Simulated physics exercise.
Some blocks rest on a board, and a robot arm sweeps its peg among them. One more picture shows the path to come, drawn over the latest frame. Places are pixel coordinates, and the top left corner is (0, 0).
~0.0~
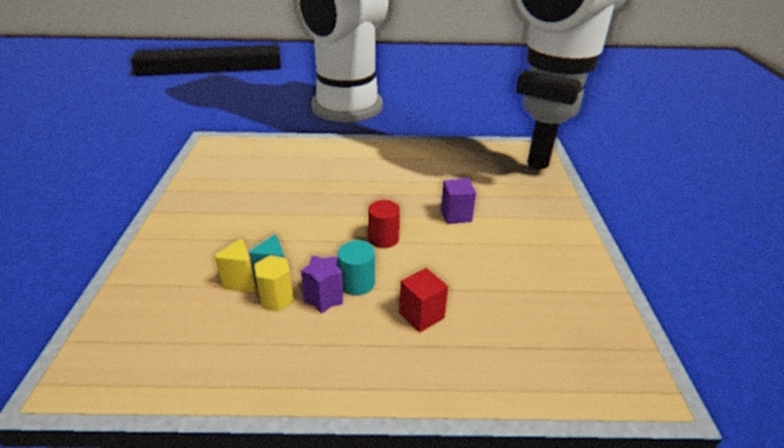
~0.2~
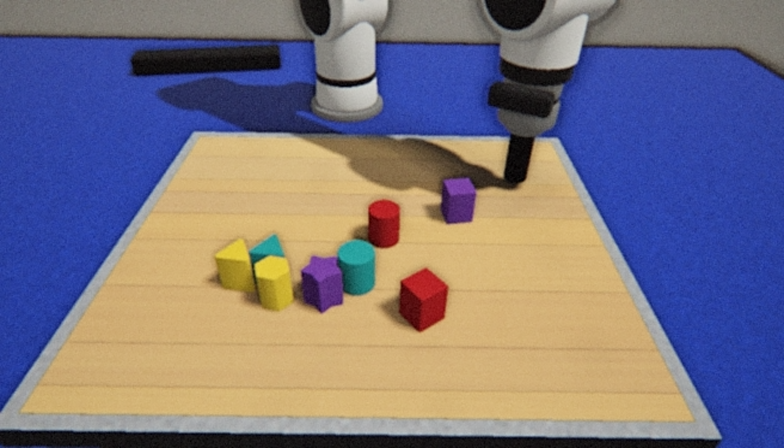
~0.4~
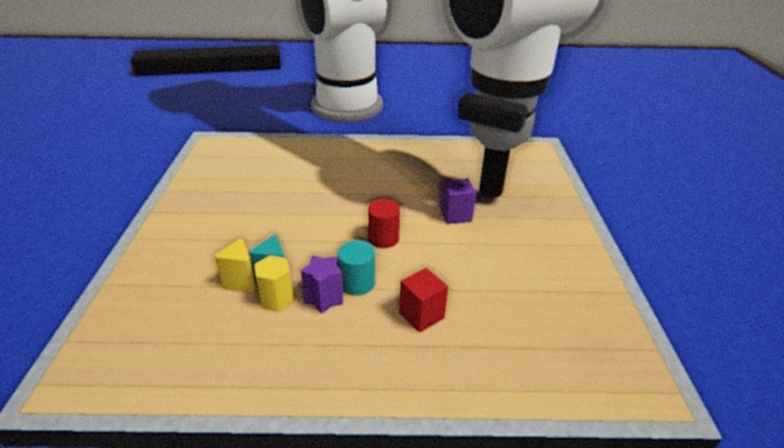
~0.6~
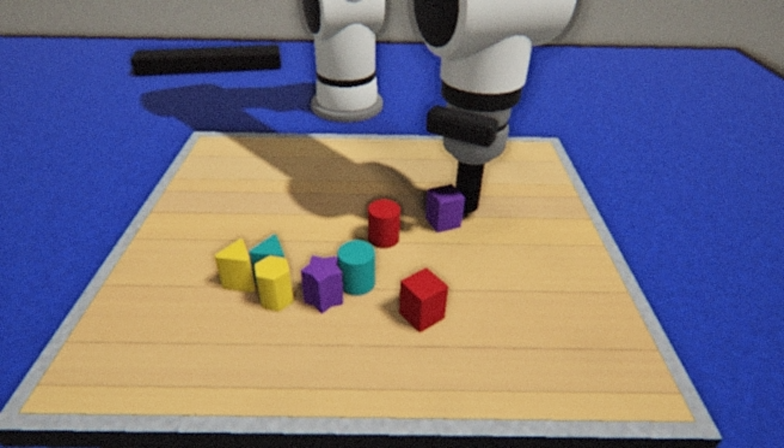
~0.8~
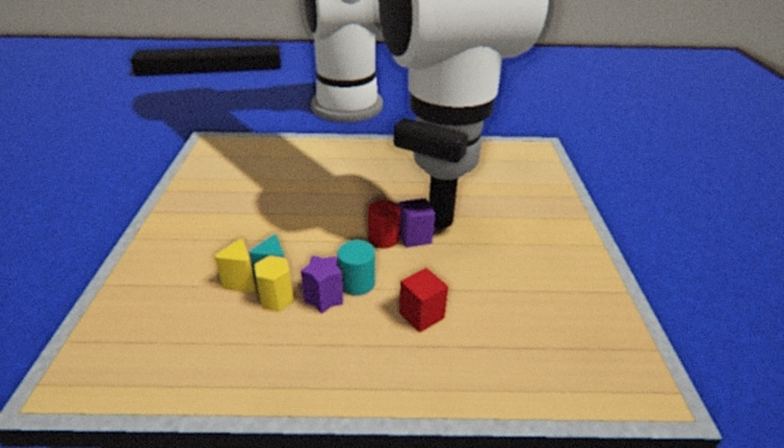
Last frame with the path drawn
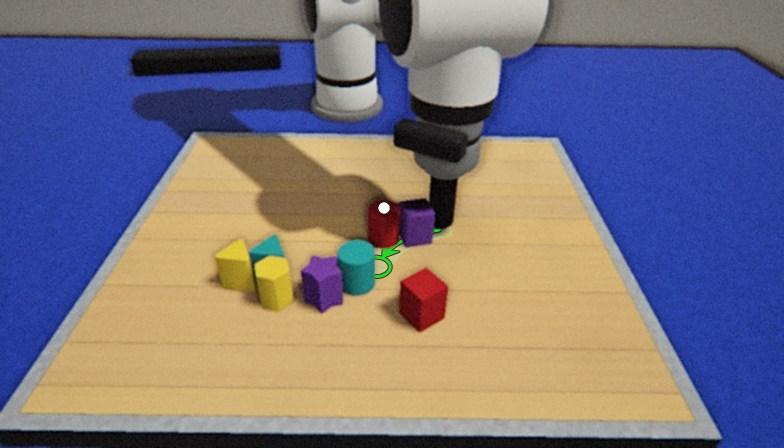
Robot arm sweeping its peg leftward across a wooden board, pushing a purple block up beside a red cylinder among scattered blocks.
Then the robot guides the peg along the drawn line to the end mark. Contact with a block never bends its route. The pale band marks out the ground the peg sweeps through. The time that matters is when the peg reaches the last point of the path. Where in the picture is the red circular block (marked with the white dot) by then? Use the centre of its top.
Final place: (319, 218).
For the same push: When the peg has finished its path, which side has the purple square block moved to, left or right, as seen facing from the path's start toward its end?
It is pushed towards the right-hand side.
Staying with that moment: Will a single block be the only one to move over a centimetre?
No, that is not what happens.
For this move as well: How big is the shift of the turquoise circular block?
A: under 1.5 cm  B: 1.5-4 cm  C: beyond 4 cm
A - under 1.5 cm.
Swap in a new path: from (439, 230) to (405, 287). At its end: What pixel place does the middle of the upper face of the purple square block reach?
The top centre is at (397, 218).
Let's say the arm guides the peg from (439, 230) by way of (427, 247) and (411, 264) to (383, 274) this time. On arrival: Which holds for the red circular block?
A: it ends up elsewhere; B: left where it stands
Option A.
Drawn move, from (439, 230) over (413, 236) and (391, 249) to (376, 267); the dot is on the red circular block.
What follows on the original path. Halfway along, peg (401, 234); red circular block (341, 216); purple square block (374, 218).
At the end, peg (376, 259); turquoise circular block still; red circular block (319, 218); purple square block (347, 228), turned 30° clockwise.
